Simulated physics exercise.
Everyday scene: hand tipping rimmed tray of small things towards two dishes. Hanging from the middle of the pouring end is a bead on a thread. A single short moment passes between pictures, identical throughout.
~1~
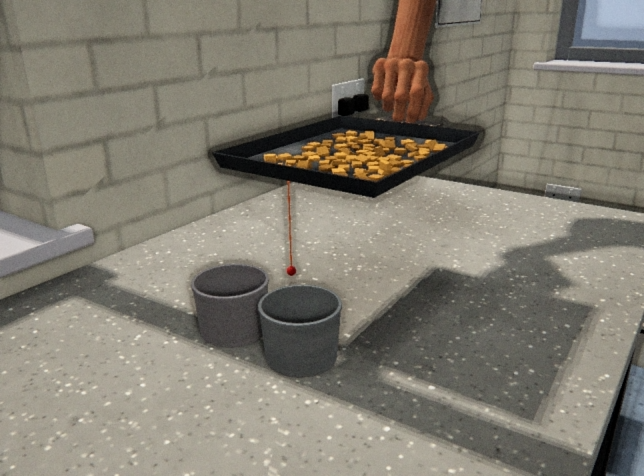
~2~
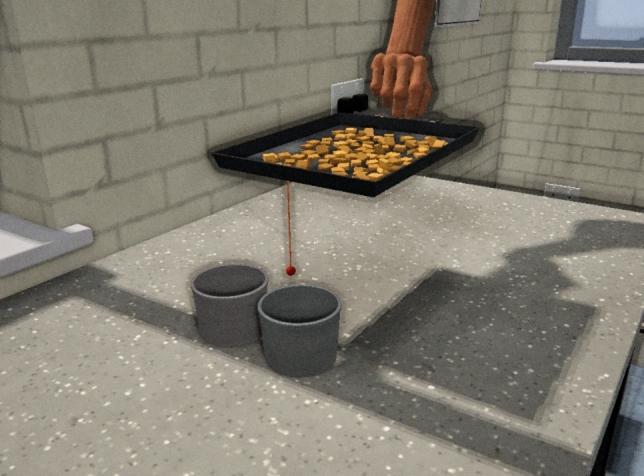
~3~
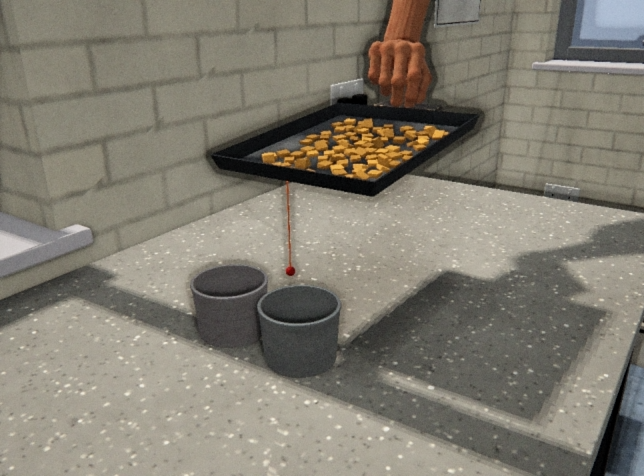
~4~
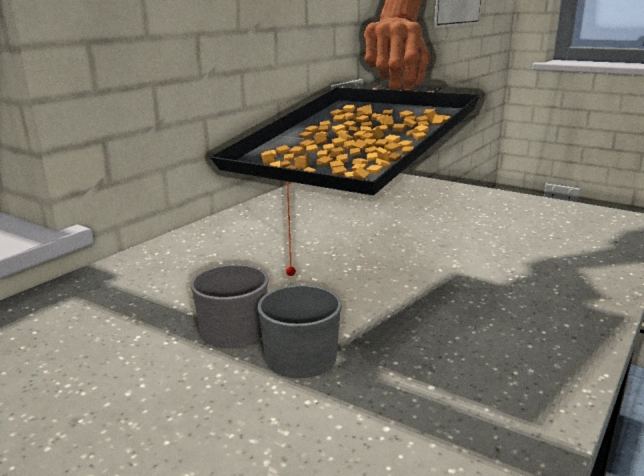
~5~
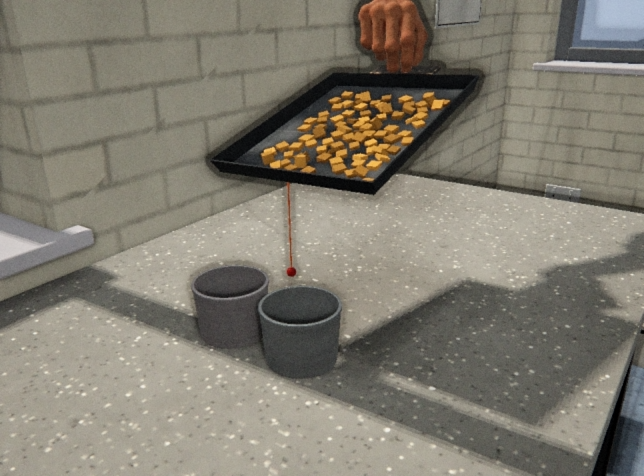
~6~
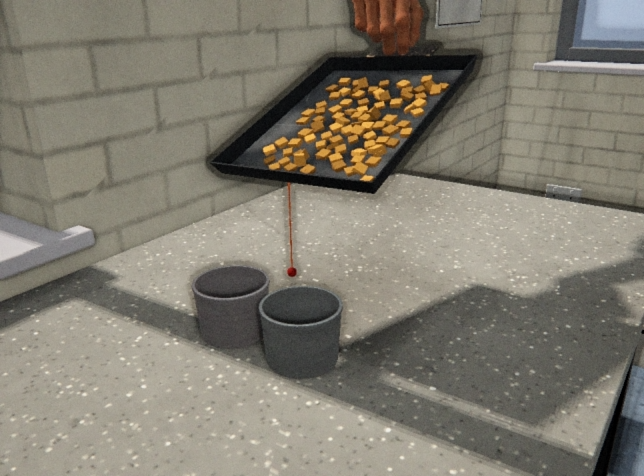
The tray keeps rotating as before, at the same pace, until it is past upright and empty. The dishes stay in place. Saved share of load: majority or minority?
So the dishes mostly succeed at catching it, really.
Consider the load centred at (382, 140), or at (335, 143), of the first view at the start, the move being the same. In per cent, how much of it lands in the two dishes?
About 60 % and 70 %.
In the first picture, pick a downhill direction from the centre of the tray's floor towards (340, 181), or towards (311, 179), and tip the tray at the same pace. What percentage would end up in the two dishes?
About 30 % and 60 %.
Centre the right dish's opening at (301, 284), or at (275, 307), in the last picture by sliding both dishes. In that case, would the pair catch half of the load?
Result, first setup: A minority share; second setup: A majority share.
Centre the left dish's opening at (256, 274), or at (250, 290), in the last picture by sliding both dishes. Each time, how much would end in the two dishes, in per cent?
Roughly 30% the first time and 60% the second time.
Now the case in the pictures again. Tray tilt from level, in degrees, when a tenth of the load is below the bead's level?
Around 85 degrees of turn.
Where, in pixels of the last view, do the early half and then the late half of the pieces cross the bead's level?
Initially about (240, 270); subsequently about (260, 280).
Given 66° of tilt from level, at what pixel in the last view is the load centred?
I'd mark it close to (284, 157).
Shortly afterwards, tray tipped steeply; all but a few on the tray; only a few in the air.
Next, tray tipped past a quarter turn; near a quarter on the tray; a little in the right dish; near a quarter in the left dish; a little outside both; near a quarter in the air.
Some moments later, tray tipped past a quarter turn; near a quarter in the right dish; near half in the left dish; near a third outside both.
In the end, tray tipped past a quarter turn; near a quarter in the right dish; near half in the left dish; near a third outside both.
